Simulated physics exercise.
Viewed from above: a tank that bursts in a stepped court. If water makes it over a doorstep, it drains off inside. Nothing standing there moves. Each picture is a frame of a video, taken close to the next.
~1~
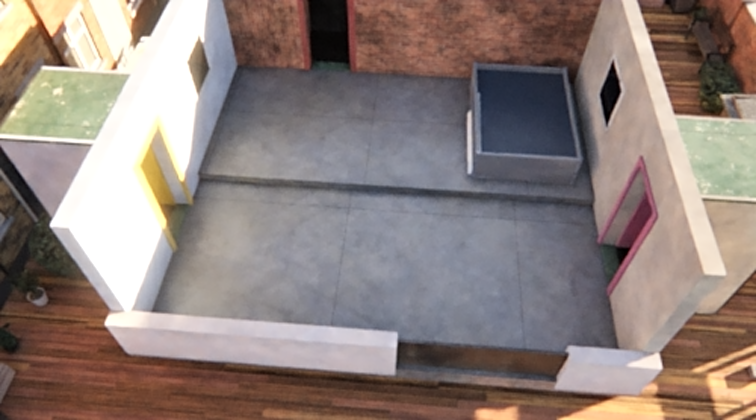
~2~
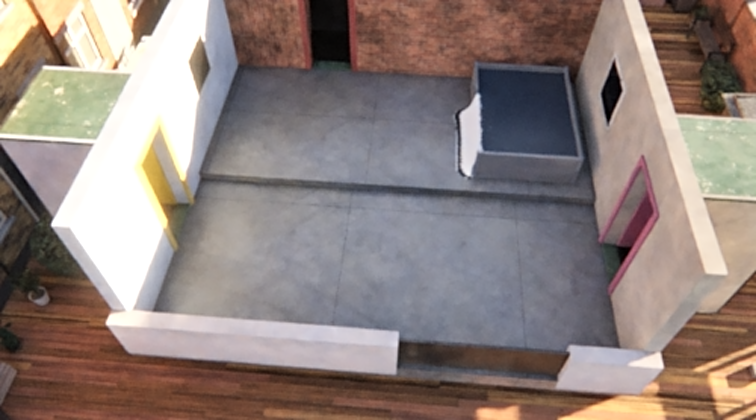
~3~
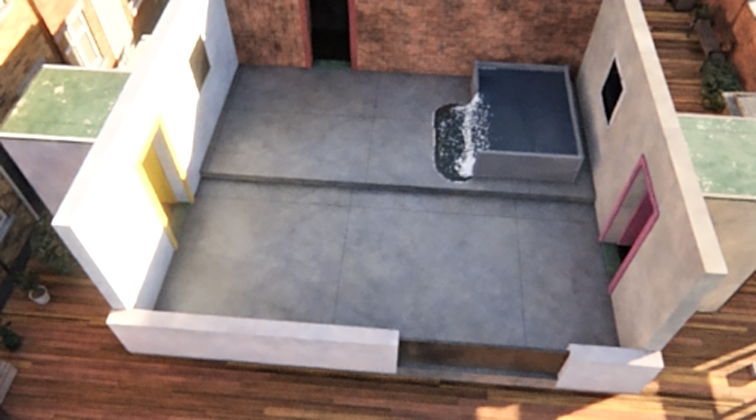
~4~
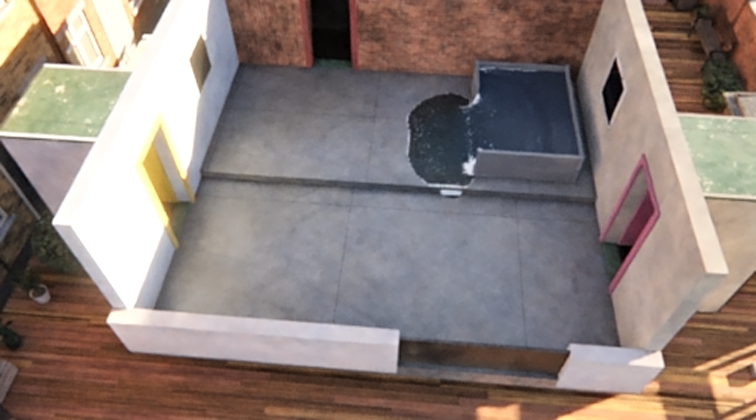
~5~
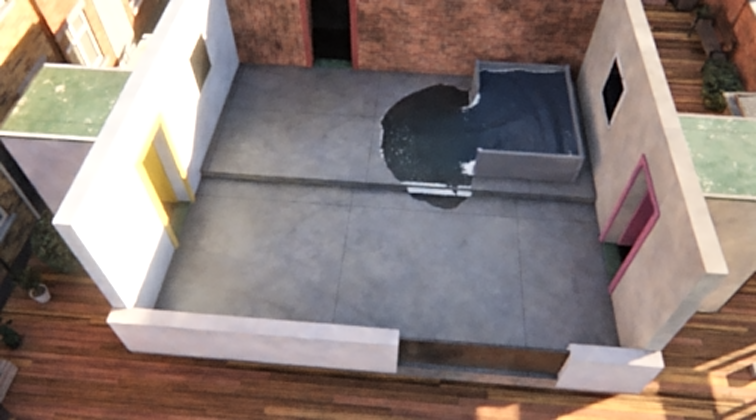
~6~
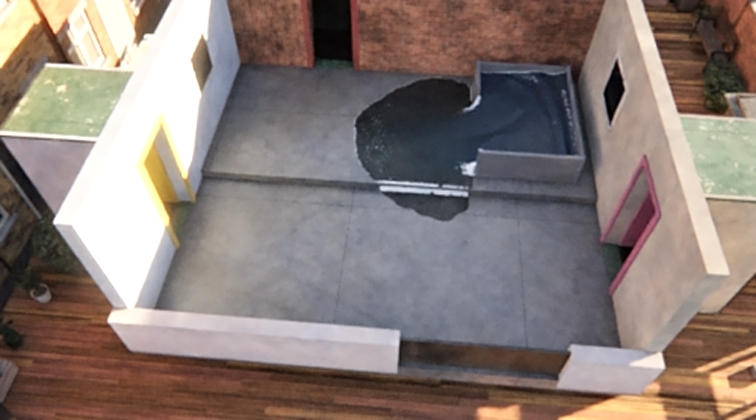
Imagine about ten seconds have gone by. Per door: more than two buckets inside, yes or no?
Per door - pink door: No, yellow door: Yes, red door: Yes.
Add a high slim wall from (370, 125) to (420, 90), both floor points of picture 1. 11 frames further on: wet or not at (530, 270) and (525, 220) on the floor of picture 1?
First point spared, second point spared.
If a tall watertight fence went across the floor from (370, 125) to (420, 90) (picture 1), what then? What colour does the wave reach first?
It is the one in yellow.
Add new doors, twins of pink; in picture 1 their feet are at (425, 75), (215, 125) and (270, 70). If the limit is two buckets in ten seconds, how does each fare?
Taken in sequence, they go: Not exceeded, exceeded, exceeded.
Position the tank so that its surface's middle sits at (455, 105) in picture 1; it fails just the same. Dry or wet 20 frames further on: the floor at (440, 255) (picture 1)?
Result at that place: Not reached.
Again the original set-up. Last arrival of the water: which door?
Last comes the one in pink.
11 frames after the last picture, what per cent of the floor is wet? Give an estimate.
I reckon around 50 %.
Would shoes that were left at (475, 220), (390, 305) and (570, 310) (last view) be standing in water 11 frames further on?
First spot spared, second spot spared, third spot spared.
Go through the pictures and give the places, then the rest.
The first picture shows still water in the water tank at (523, 111).
In the second picture, water pours out at (476, 134) and has run to (465, 111).
In the third picture, water pours out at (476, 135) and has run to (450, 177).
In the fourth picture, water pours out at (477, 135) and has run to (429, 102).
In the fifth picture, water pours out at (477, 135) and has run to (386, 119).
In the sixth picture, the front is at (360, 120), out from the gap at (478, 136).
A moment on, water covers 30 % of the floor; the pink door not reached, the yellow door not reached, the red door not reached.
Next, water covers 50 % of the floor; the pink door not reached, the yellow door not reached, the red door under two buckets in.
Then, water covers 65 % of the floor; the pink door not reached, the yellow door over two buckets in, the red door under two buckets in.
Later, water covers 65 % of the floor; the pink door not reached, the yellow door over two buckets in, the red door over two buckets in.
In the end, water covers 95 % of the floor; the pink door wet at the sill, nothing in, the yellow door over two buckets in, the red door far over two buckets in.
